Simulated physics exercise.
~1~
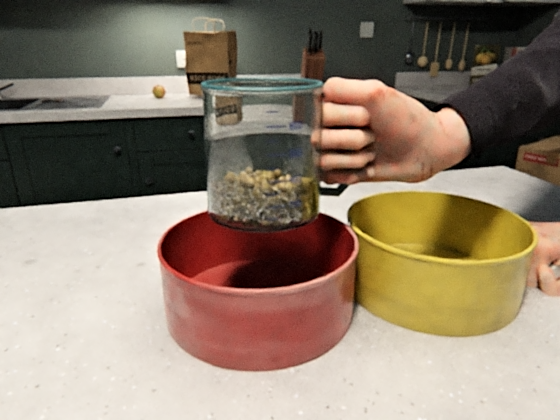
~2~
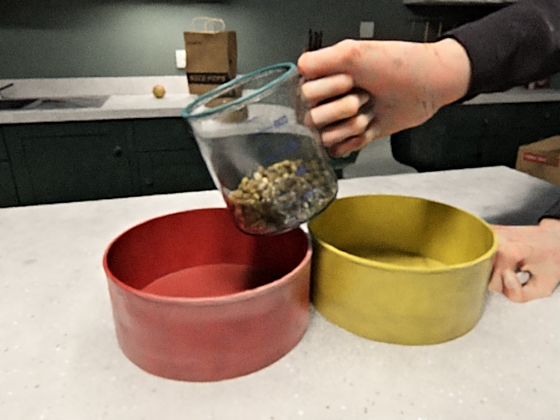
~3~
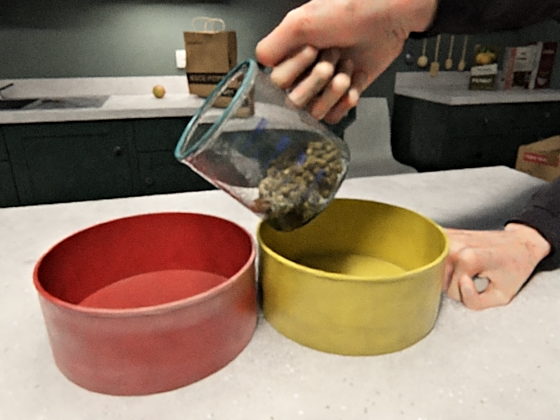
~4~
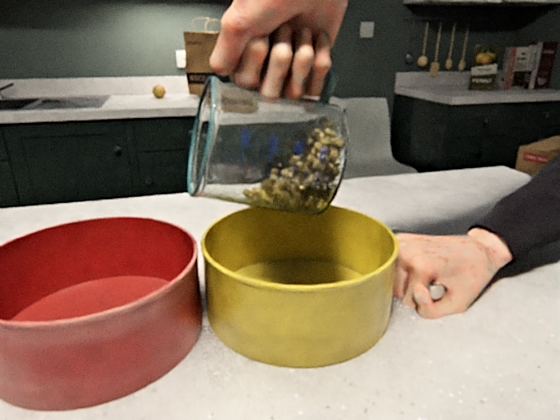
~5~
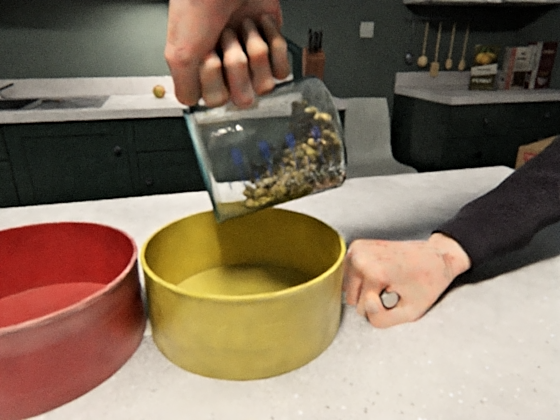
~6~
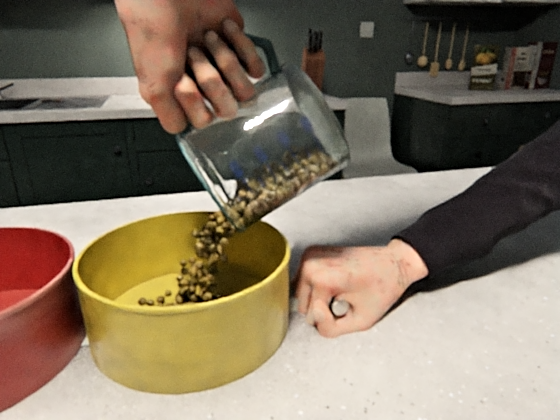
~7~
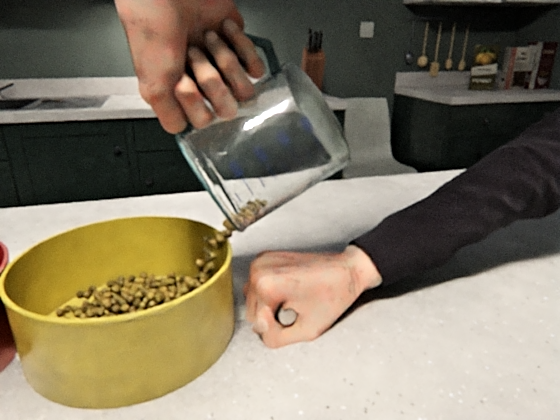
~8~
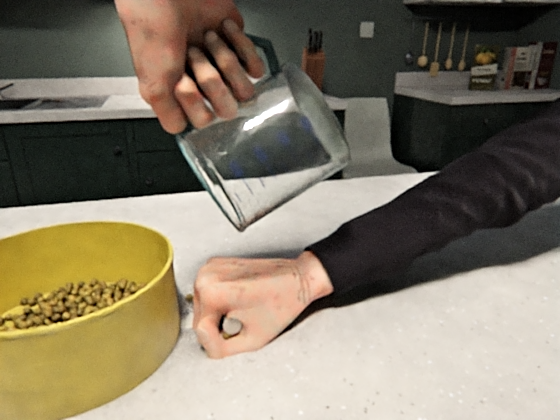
On a pale kitchen counter, a hand tipped a clear jug of small greenish-brown pieces while a red pot and a yellow pot slid left beneath it. The pieces poured into the yellow pot until the jug looked empty, with the red pot out of view.
